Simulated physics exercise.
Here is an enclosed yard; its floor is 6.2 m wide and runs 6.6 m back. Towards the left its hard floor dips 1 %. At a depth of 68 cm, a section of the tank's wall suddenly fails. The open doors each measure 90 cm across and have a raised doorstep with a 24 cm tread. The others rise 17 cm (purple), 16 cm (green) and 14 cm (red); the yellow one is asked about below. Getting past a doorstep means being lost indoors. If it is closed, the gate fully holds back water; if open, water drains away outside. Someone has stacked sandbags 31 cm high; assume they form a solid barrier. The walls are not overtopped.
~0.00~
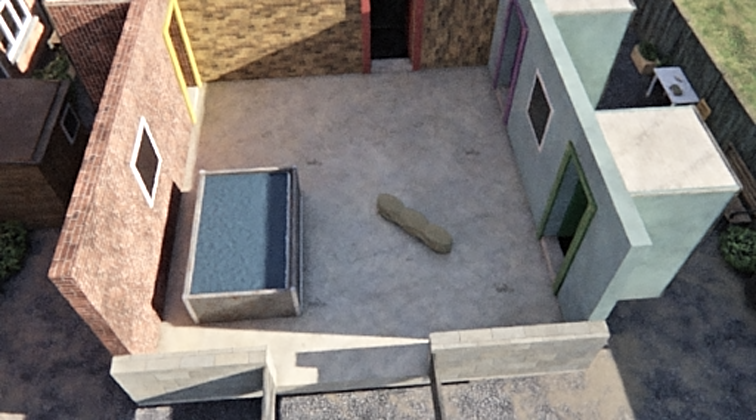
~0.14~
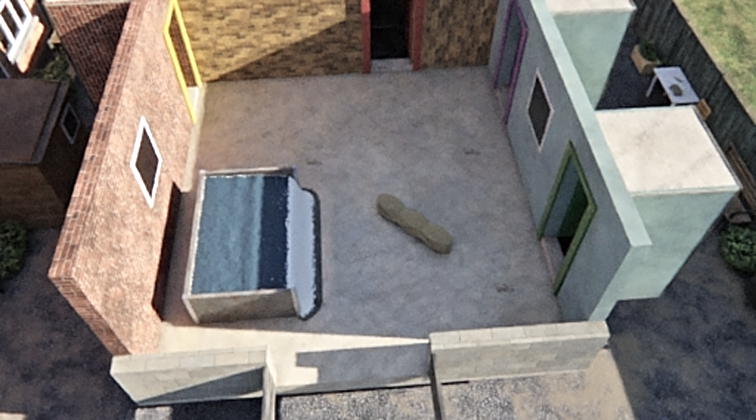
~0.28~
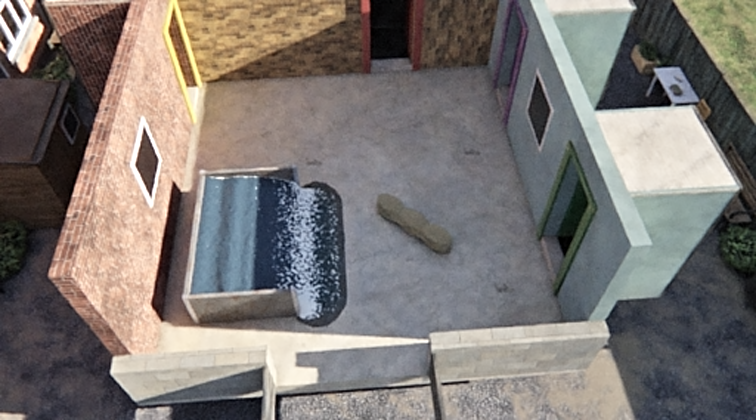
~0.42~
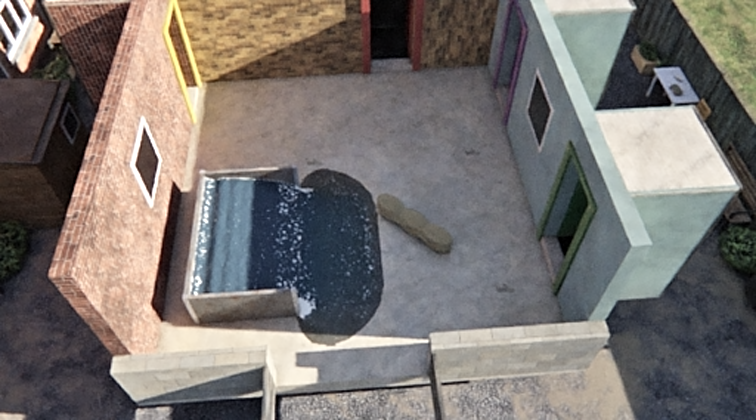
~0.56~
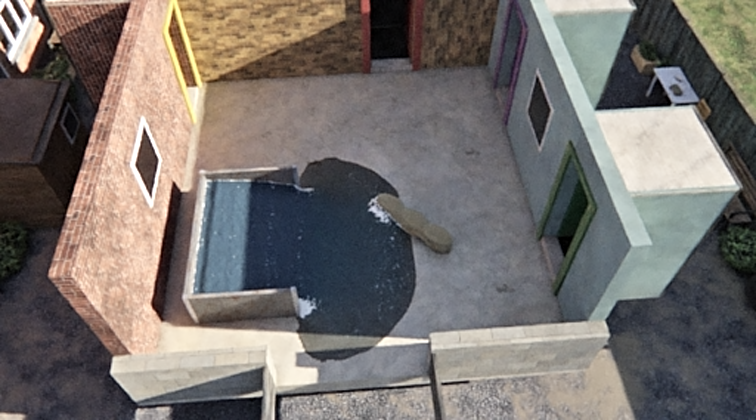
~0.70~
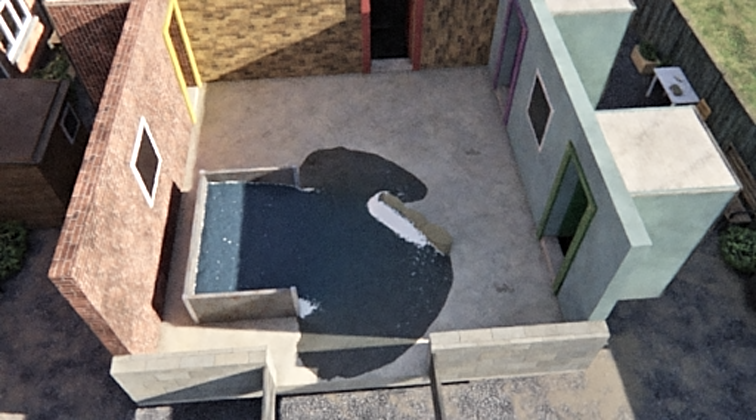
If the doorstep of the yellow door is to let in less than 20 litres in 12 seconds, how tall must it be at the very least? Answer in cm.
At the very least, close to 14.5 cm.
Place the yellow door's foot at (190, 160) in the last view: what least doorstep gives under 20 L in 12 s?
Around 8.0 cm would do it.
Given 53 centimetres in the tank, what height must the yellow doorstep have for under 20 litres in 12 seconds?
I'd say close to 11.0 cm.
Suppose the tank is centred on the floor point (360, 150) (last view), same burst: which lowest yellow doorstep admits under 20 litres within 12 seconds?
Some 15 cm.
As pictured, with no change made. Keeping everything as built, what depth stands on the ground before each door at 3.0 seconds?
Centimetres: Purple = 10, green = 19, red = 3, yellow = 0.
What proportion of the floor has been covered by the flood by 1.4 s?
Roughly 40 percent.
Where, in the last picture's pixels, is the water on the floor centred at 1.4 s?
My guess is close to (336, 248).
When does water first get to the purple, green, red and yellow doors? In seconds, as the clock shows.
Purple: 2.0 s; green: 1.1 s; red: 3.0 s; yellow: 7.0 s.
After 1.4 s water covers 40 % of the floor, deepest (38 cm) near (385, 223); it has not reached the yellow door.
After 3.0 s water covers 55 % of the floor, deepest (30 cm) near (556, 348); it has not reached the yellow door.
After 12.0 s water covers 90 % of the floor, deepest (14 cm) near (153, 380); 10 cm at the yellow door, 138 litres in over its 7 cm doorstep.
At the yellow door as built, the water arrived by 6.8 s and peaked near 19 cm at 7.6 s.
Run again over the same 12 s with other heights there, 29 litres in over 13.5 cm, 13 litres over 16 cm. The limit of 20 litres is kept from about 14.5 cm up.
